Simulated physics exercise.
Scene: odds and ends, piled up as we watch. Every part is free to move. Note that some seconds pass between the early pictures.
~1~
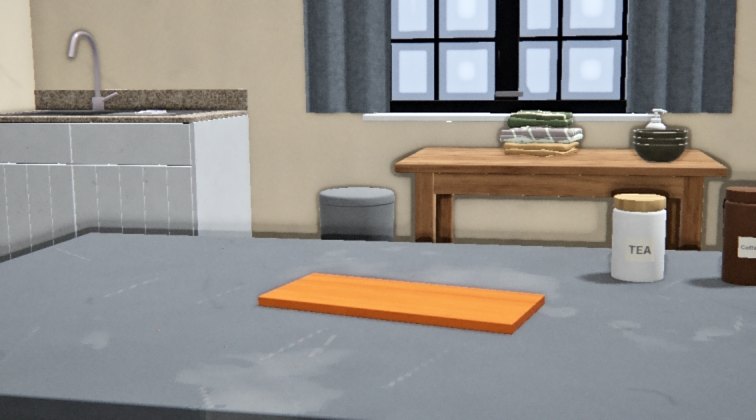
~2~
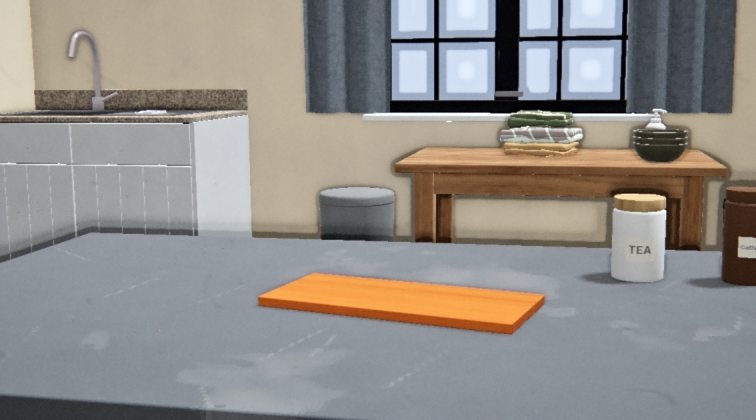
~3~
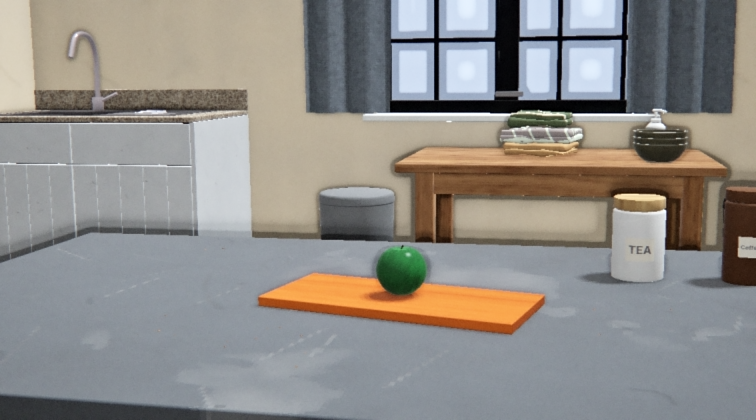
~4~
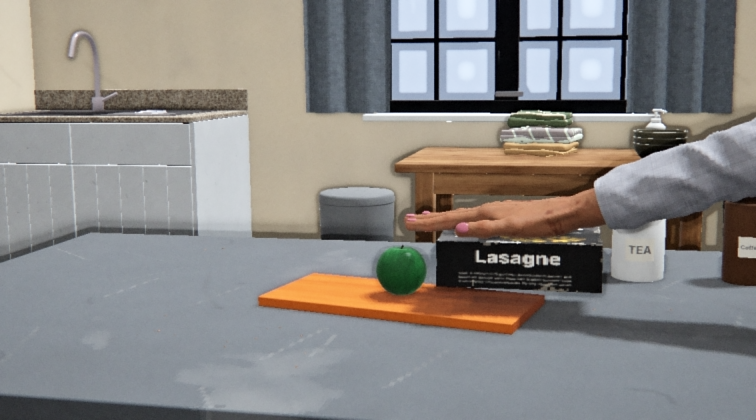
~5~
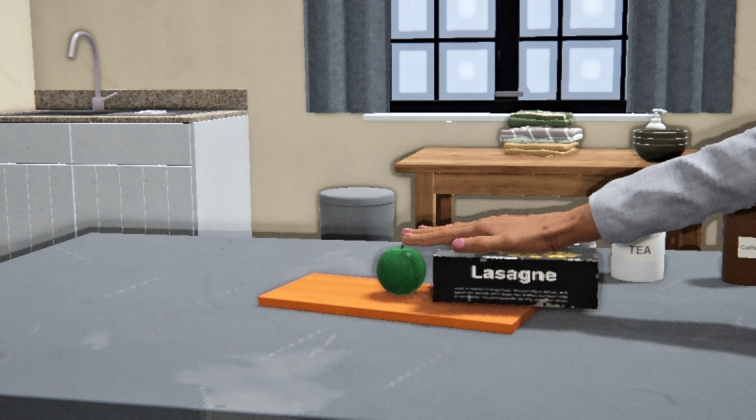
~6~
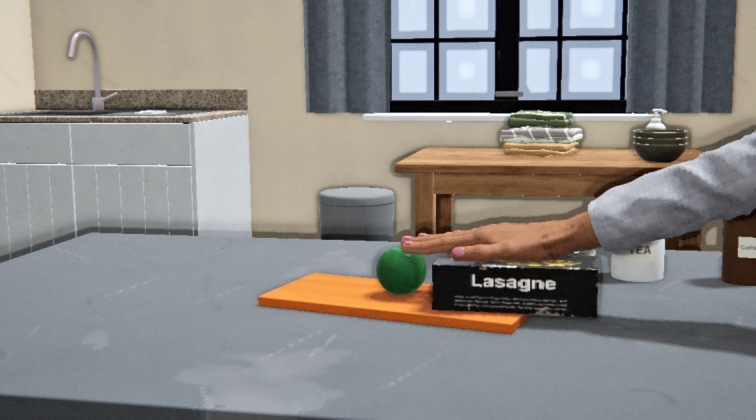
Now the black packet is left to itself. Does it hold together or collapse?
It holds together.
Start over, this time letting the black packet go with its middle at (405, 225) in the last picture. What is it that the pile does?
Observed: Pile falls.
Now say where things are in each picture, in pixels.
The last thing is not in view yet, in the first frame.
The last thing is not in view yet; orange board (401, 300), in the second frame.
The last thing is not in view yet; green apple (401, 271), in the third frame.
Coming down; black packet (521, 255); orange board (401, 300), in the fourth frame.
Coming down; black packet (517, 269); green apple (401, 271), in the fifth frame.
Set down, still held; black packet (517, 277); orange board (401, 300), in the sixth frame.
Then, 0.60 s later than the last frame, all is still.
Then, 1.60 s later than the last frame, black packet resting near (517, 278).
When it is over, all 5 as before. End places, in pixels of the last picture, black packet near (517, 278). The pile stays up.
